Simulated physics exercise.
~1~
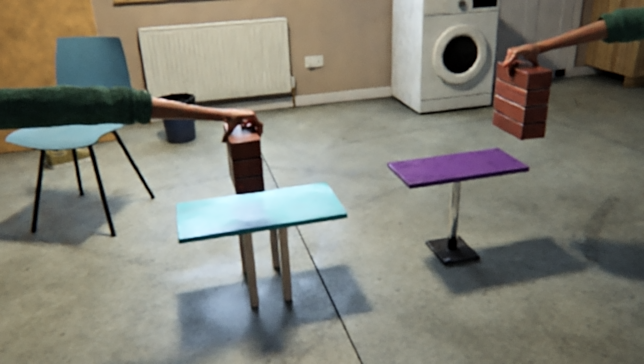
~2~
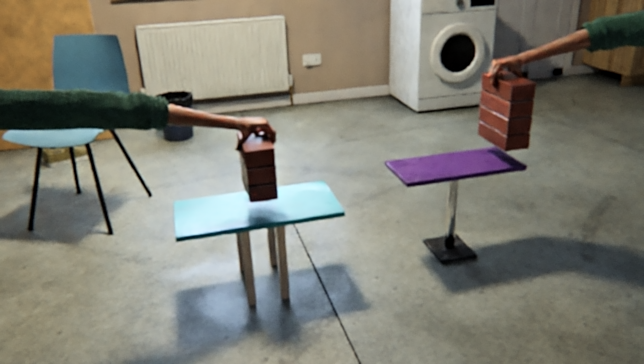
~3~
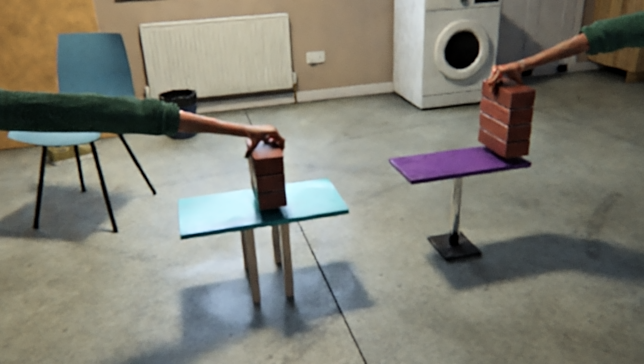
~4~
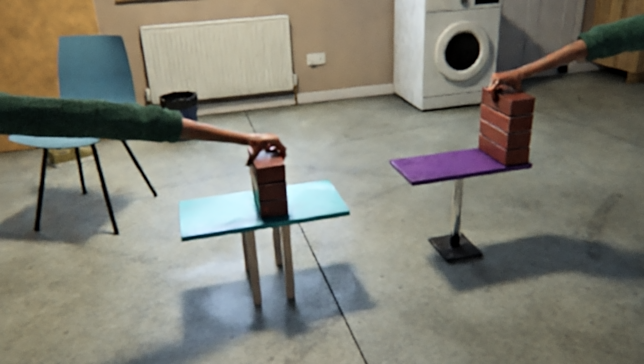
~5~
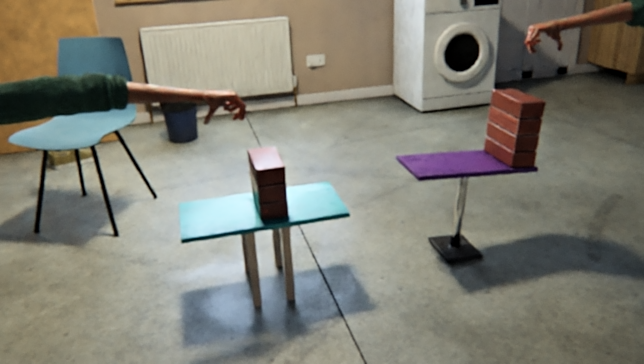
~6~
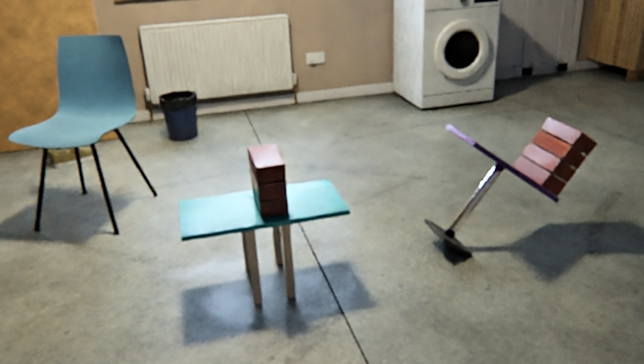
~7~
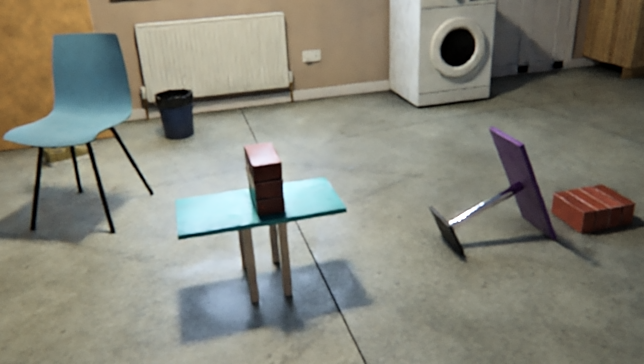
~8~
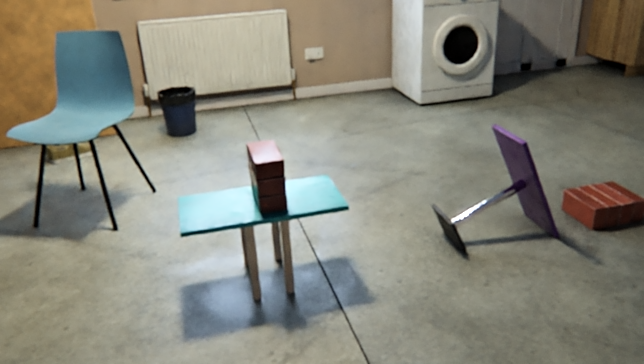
In a room with a concrete floor, two hands lowered stacks of bricks onto a turquoise table and the right end of a purple one, then let go; the purple table toppled rightward, spilling its bricks onto the floor, while the turquoise one stayed standing.
